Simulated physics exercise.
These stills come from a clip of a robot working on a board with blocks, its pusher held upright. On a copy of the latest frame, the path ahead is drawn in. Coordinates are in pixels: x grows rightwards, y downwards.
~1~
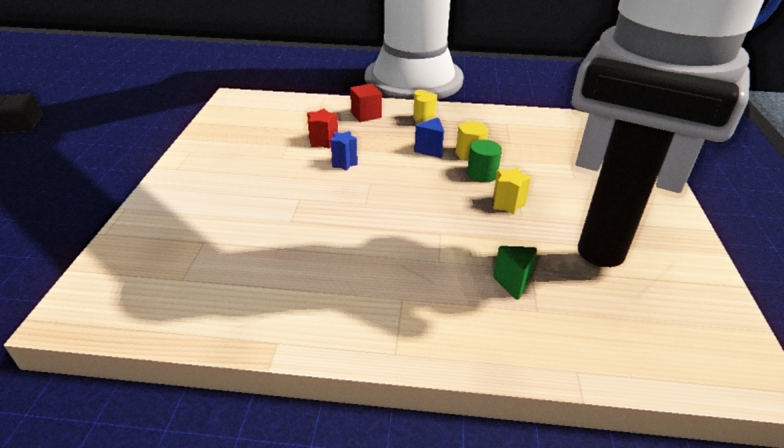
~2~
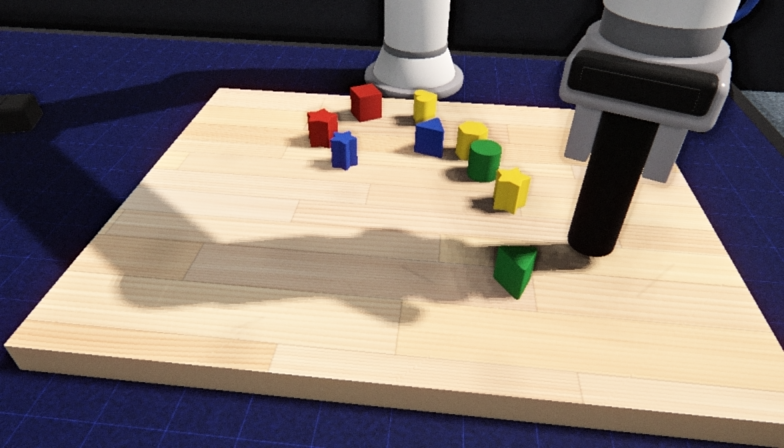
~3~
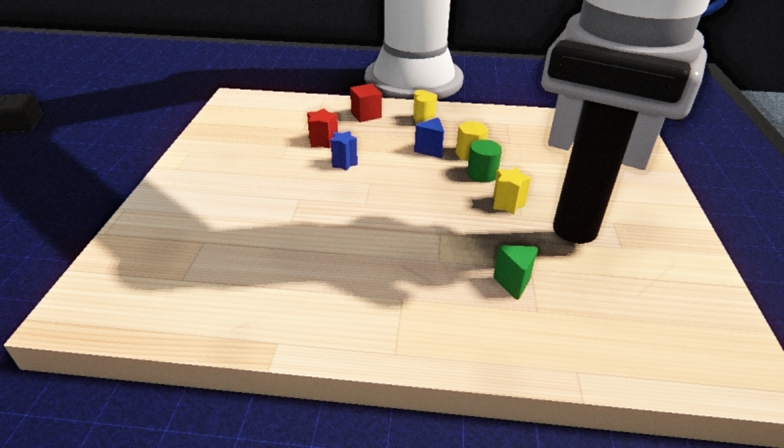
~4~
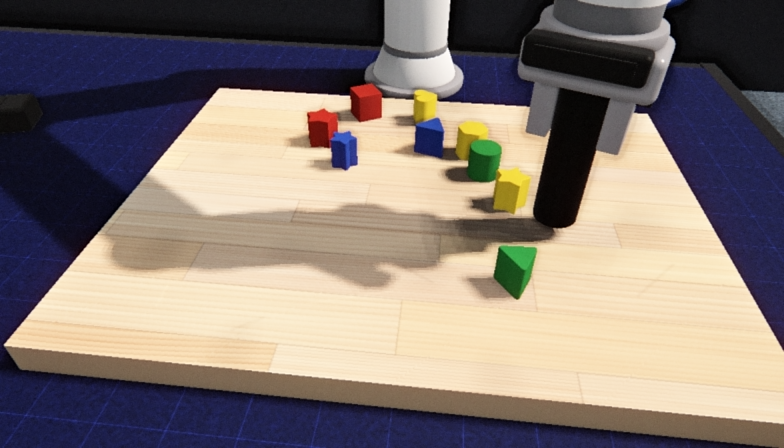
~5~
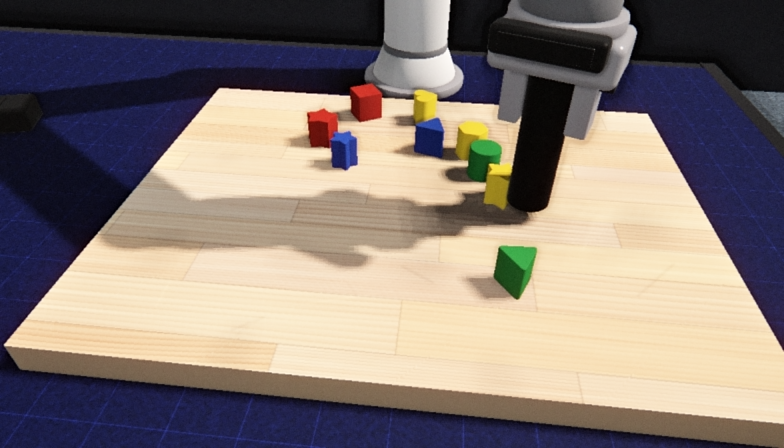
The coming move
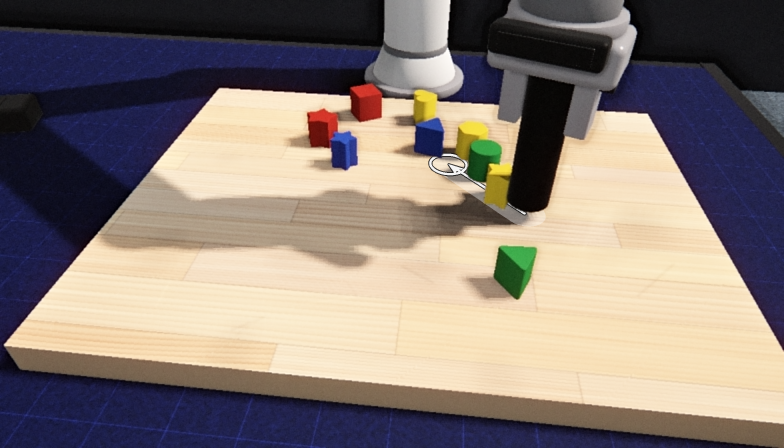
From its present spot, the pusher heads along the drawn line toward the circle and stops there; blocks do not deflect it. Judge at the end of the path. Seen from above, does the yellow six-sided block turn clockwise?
I'd say yes.
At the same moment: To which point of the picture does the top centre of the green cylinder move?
Put as a pixel place, it's (455, 121).
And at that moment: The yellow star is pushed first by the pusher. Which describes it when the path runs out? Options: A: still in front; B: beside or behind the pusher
A: Still in front.
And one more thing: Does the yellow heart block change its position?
No
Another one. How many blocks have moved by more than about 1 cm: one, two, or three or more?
There will be three or more blocks that move more than 1 cm.
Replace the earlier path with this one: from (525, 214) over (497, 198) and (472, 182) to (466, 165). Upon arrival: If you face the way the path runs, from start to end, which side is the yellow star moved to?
The answer is left.
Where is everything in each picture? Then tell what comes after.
Pusher's lower end at (601, 252); yellow heart block at (424, 95); blue triangular piece at (432, 124); yellow six-sided block at (473, 128); green cylinder at (486, 147); yellow star at (513, 176), in the first picture.
Pusher at (590, 243); blocks still, in the second picture.
Pusher at (575, 230); blocks still, in the third picture.
Pusher at (554, 216); blocks still, in the fourth picture.
Pusher at (527, 201); yellow heart block at (424, 95); blue triangular piece at (432, 124); yellow six-sided block at (473, 128); green cylinder at (486, 147); yellow star at (503, 171), in the fifth picture.
Drawn move, from (525, 214) to (448, 164).
On the path given first. One third of the way, pusher at (499, 183); yellow six-sided block at (472, 125); green cylinder at (478, 139); yellow star at (476, 155).
Two thirds of the way, pusher at (473, 166); yellow six-sided block at (472, 120); green cylinder at (470, 134); yellow star at (446, 143), turned 20° anticlockwise.
At the end, pusher at (450, 152); yellow heart block still; blue triangular piece at (430, 122); yellow six-sided block at (474, 113), turned 30° clockwise; green cylinder at (455, 121); yellow star at (421, 134), turned 35° anticlockwise.
